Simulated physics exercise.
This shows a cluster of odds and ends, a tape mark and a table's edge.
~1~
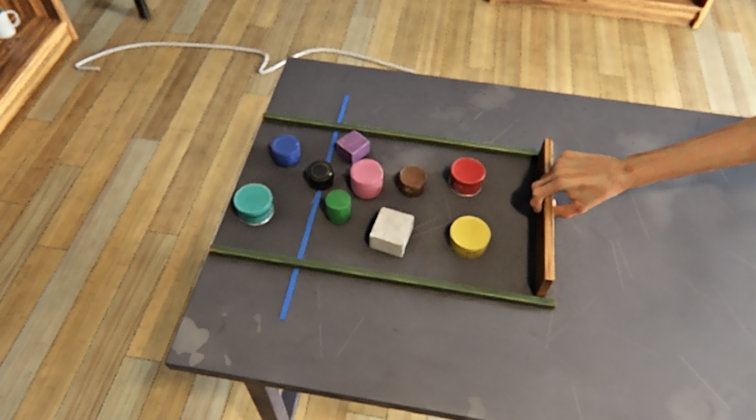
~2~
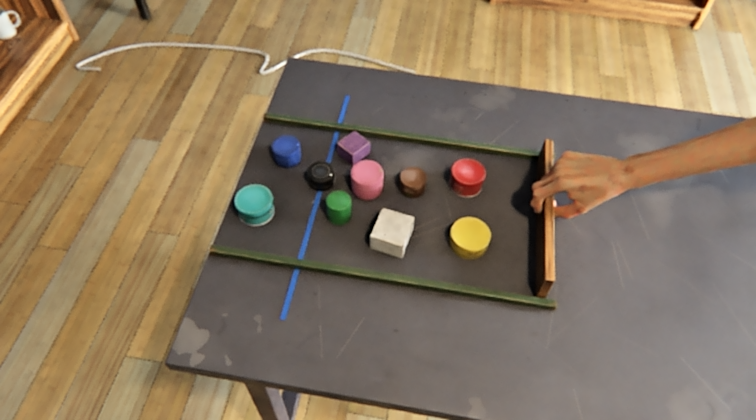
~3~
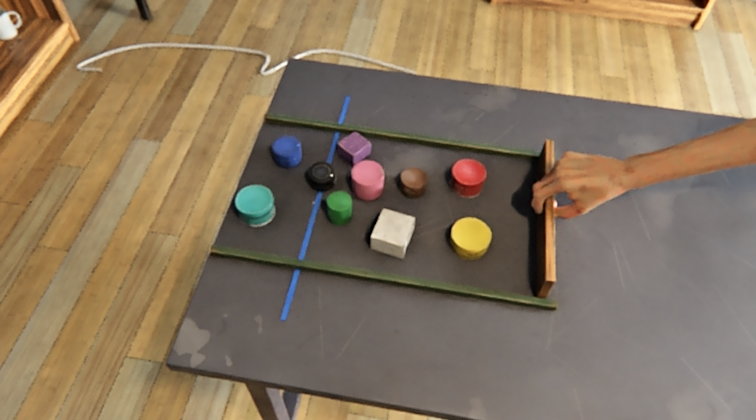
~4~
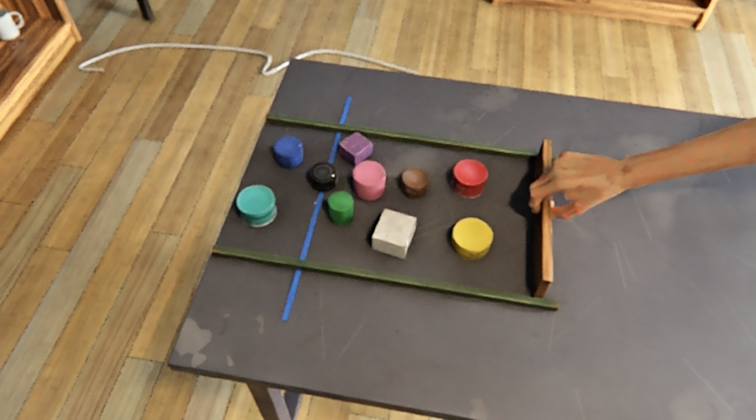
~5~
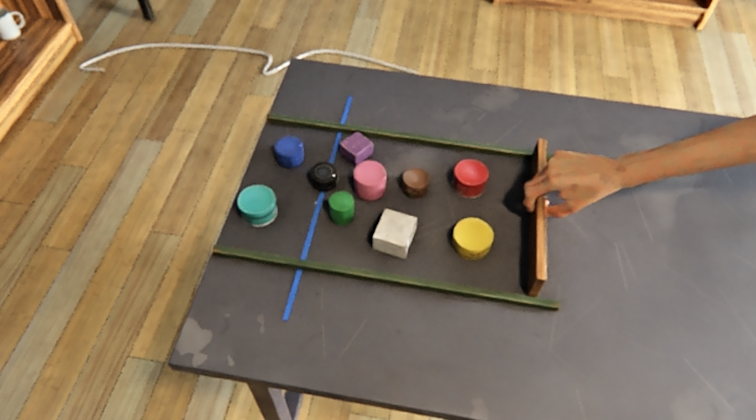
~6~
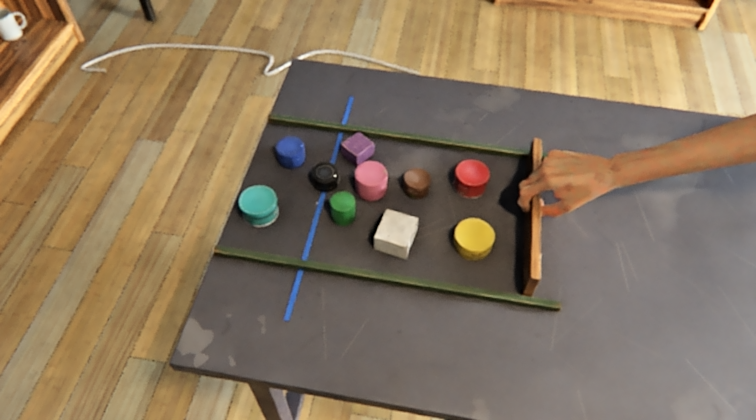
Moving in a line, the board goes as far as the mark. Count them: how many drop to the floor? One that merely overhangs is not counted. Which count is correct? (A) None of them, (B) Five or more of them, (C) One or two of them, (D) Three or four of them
A.
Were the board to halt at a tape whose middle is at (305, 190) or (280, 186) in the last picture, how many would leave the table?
Down on the floor: 1 and 3.
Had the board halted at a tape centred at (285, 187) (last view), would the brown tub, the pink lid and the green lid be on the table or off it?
In order, the brown tub keeps its spot, then the pink lid keeps its spot, then the green lid goes off the edge.
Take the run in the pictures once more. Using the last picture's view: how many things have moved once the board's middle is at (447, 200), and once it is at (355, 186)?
I count 4 first and 8 after.
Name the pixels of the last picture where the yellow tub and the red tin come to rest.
First (297, 212), then (319, 148).
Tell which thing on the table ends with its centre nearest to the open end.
Turquoise tin.
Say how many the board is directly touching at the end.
In total, 4.
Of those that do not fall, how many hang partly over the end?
1 overhanging.
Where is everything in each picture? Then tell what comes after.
In the first frame, turquoise tin (254, 205); blue lid (286, 151); black lid (321, 175); board (544, 214); tape (319, 191).
In the second frame, blue lid (287, 151); yellow tub (470, 238).
In the third frame, black lid (322, 177); white block (393, 233).
In the fourth frame, turquoise tin (257, 206); green lid (341, 209).
In the fifth frame, blue lid (290, 152); board (537, 214).
In the sixth frame, turquoise tin (259, 206); blue lid (291, 152); black lid (325, 177); board (533, 213); tape (324, 193).
Soon after, none off yet; turquoise tin at rest near (259, 206); blue lid at rest near (291, 152); black lid at rest near (325, 177).
Then, none off yet; turquoise tin at rest near (259, 206); blue lid at rest near (291, 152); black lid at rest near (319, 177).
At rest, the number that fall off is zero.
